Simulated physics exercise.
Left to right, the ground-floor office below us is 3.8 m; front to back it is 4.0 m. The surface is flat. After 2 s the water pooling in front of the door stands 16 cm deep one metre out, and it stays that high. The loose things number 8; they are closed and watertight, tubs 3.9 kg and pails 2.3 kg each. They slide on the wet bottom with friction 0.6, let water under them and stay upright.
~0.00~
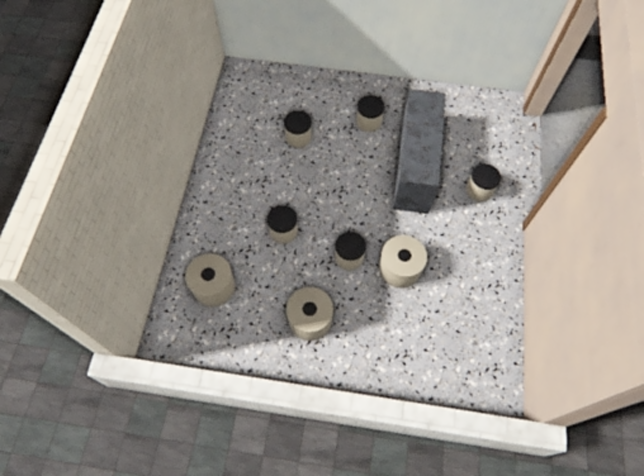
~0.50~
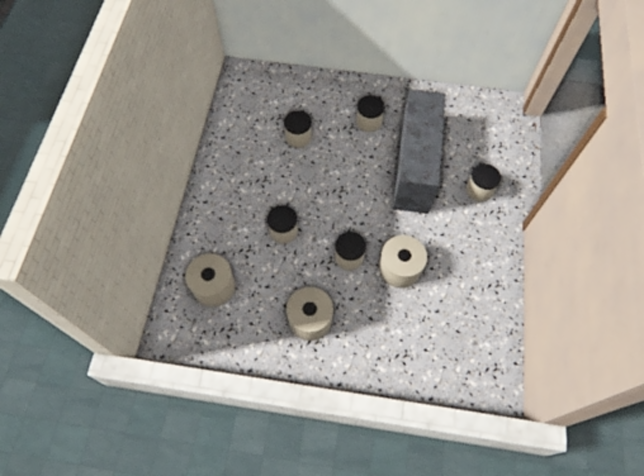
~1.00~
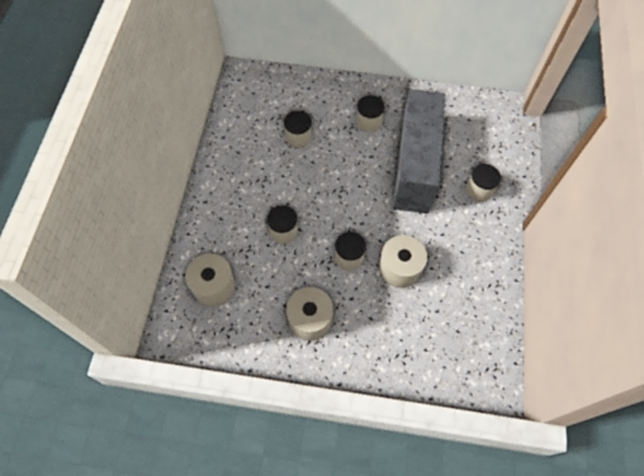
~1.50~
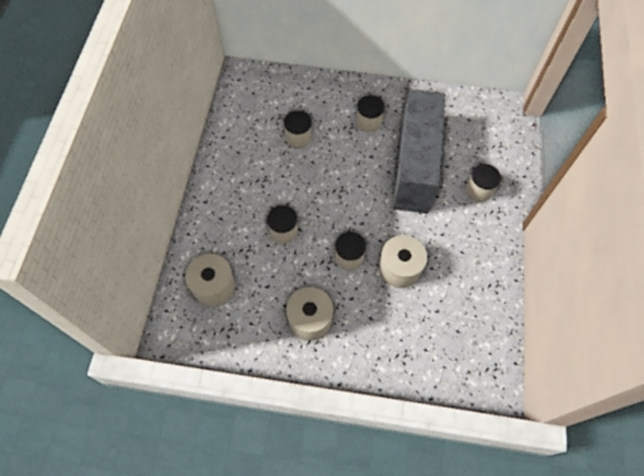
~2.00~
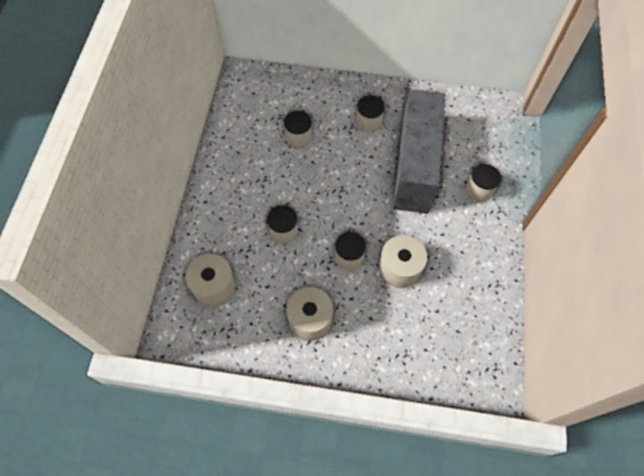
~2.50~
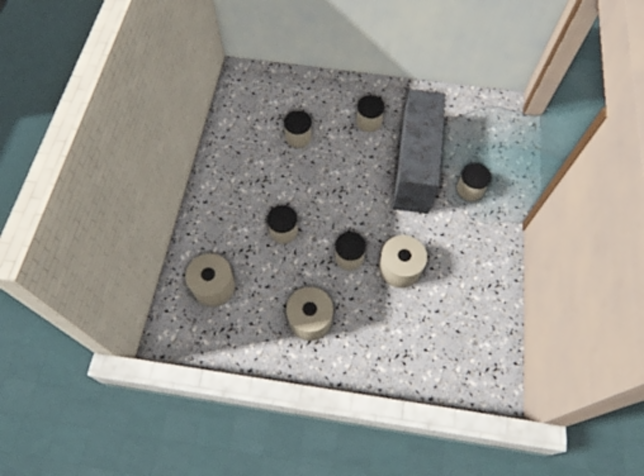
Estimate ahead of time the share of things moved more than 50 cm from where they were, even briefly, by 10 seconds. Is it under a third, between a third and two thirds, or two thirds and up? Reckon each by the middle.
It is between a third and two thirds.
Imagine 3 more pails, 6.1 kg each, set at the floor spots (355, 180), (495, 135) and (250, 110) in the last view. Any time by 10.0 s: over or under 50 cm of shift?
One: Within it. Two: Beyond it. Three: Within it.
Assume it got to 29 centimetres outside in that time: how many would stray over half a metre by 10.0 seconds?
With that change, 8 of them.
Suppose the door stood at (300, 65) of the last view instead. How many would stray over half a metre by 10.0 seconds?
Count: 7.
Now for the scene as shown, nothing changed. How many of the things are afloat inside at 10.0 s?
I count 7.
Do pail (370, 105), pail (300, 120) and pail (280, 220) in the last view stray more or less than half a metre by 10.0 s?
Result, in turn: Stayed within / stayed within / stayed within.
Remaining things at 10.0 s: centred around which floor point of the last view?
Mean position: Approximately (303, 249).
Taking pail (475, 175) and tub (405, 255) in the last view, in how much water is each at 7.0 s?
I'd put it at 9 cm and 6 cm respectively.
After 3.5 s 1 of 8 are over 50 cm from their spots; 1 afloat.
After 4.5 s 1 of 8 are over 50 cm from their spots; 0 afloat.
After 7.0 s 2 of 8 are over 50 cm from their spots; 2 afloat.
After 10.0 s 3 of 8 are over 50 cm from their spots, and 3 have been at some point; 7 afloat.
